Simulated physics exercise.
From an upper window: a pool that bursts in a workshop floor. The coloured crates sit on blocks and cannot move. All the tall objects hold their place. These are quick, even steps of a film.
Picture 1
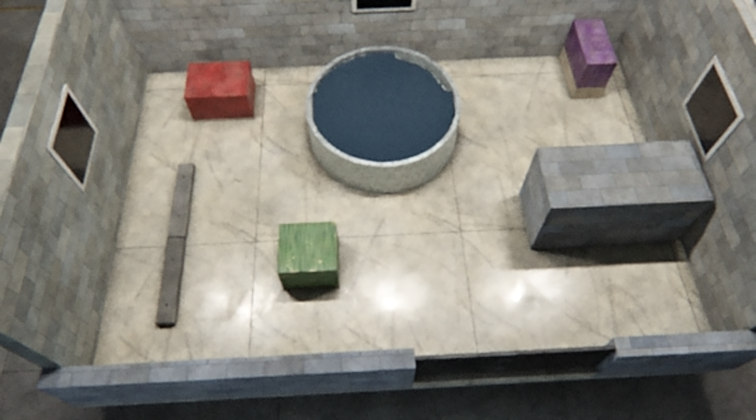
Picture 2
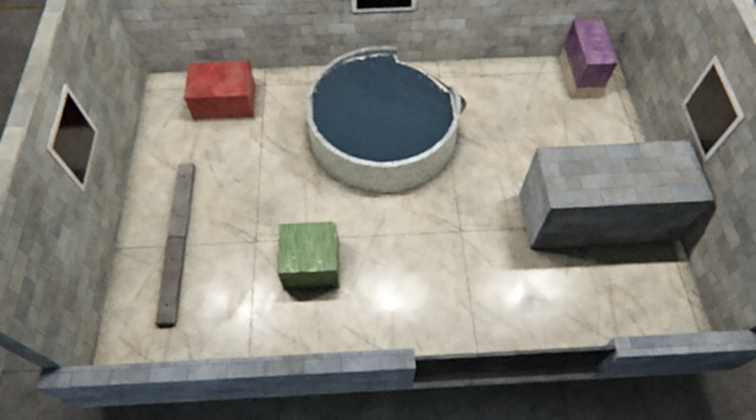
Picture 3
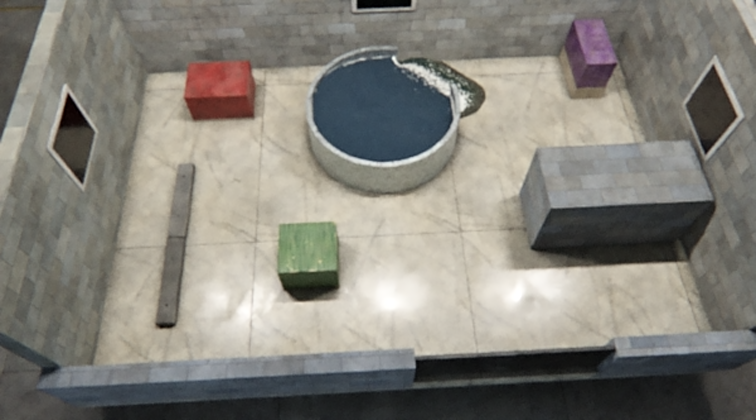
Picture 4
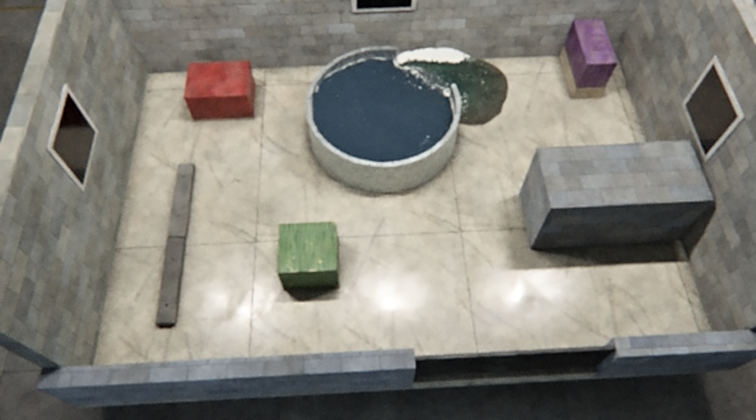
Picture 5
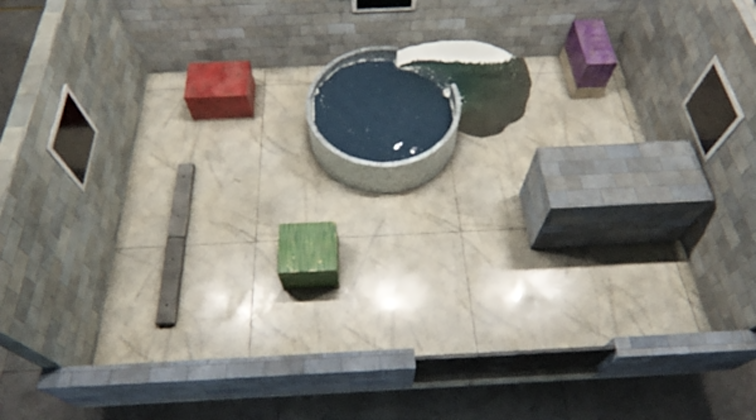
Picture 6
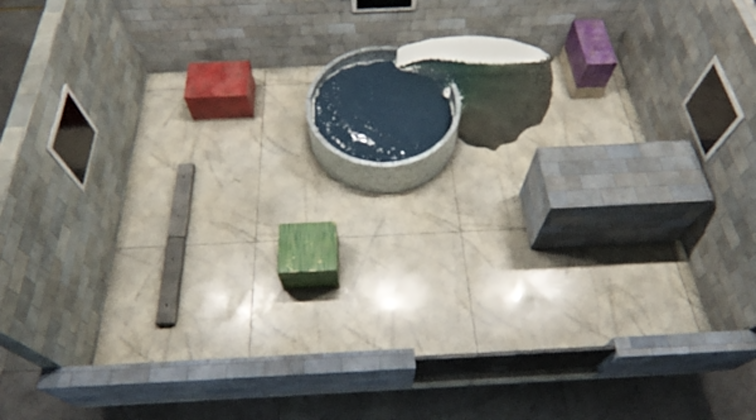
Water bursting from the far side of a round stone tank and spreading rightward across a tiled floor near coloured blocks.
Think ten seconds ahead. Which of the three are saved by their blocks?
One by one: The purple crate is soaked; the red crate is soaked; the green crate is soaked.
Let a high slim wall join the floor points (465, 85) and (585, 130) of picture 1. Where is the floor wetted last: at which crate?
The green-painted one.
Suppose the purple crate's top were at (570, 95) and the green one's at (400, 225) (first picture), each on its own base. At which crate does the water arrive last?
It is the green crate.
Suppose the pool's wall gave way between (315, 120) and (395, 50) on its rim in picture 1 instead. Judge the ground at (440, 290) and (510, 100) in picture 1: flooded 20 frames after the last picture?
One after the other: Clear, under water.
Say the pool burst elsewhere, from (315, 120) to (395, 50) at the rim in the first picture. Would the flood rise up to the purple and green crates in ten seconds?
Then: The purple crate is spared; the green crate is topped.
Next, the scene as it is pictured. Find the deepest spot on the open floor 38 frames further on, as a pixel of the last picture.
Around (592, 57).
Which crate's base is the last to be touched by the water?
I say the green one.
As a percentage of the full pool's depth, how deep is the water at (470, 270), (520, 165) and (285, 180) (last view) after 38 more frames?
In that order: 2, 20 and 2 per cent.
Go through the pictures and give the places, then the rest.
The round tank at (383, 106) is whole and still, in the first picture.
The front is at a hidden place, out from the gap on the round tank's far side, in the second picture.
Water pours out on the round tank's far side and has run to (479, 99), in the third picture.
Water pours out on the round tank's far side and has run to (500, 77), in the fourth picture.
The front is at (516, 58), out from the gap on the round tank's far side, in the fifth picture.
Water pours out on the round tank's far side and has run to (550, 56), in the sixth picture.
A moment on, water covers 15 % of the floor; the purple crate water round its plinth, the red crate not reached, the green crate not reached.
Next, water covers 25 % of the floor; the purple crate water round its plinth, the red crate water round its plinth, the green crate not reached.
Then, water covers 40 % of the floor; the purple crate water round its plinth, the red crate water round its plinth, the green crate not reached.
Later, water covers 80 % of the floor; the purple crate water round its plinth, the red crate water round its plinth, the green crate water round its plinth.
In the end, water covers 95 % of the floor; the purple crate was topped, the red crate was topped, the green crate was topped.
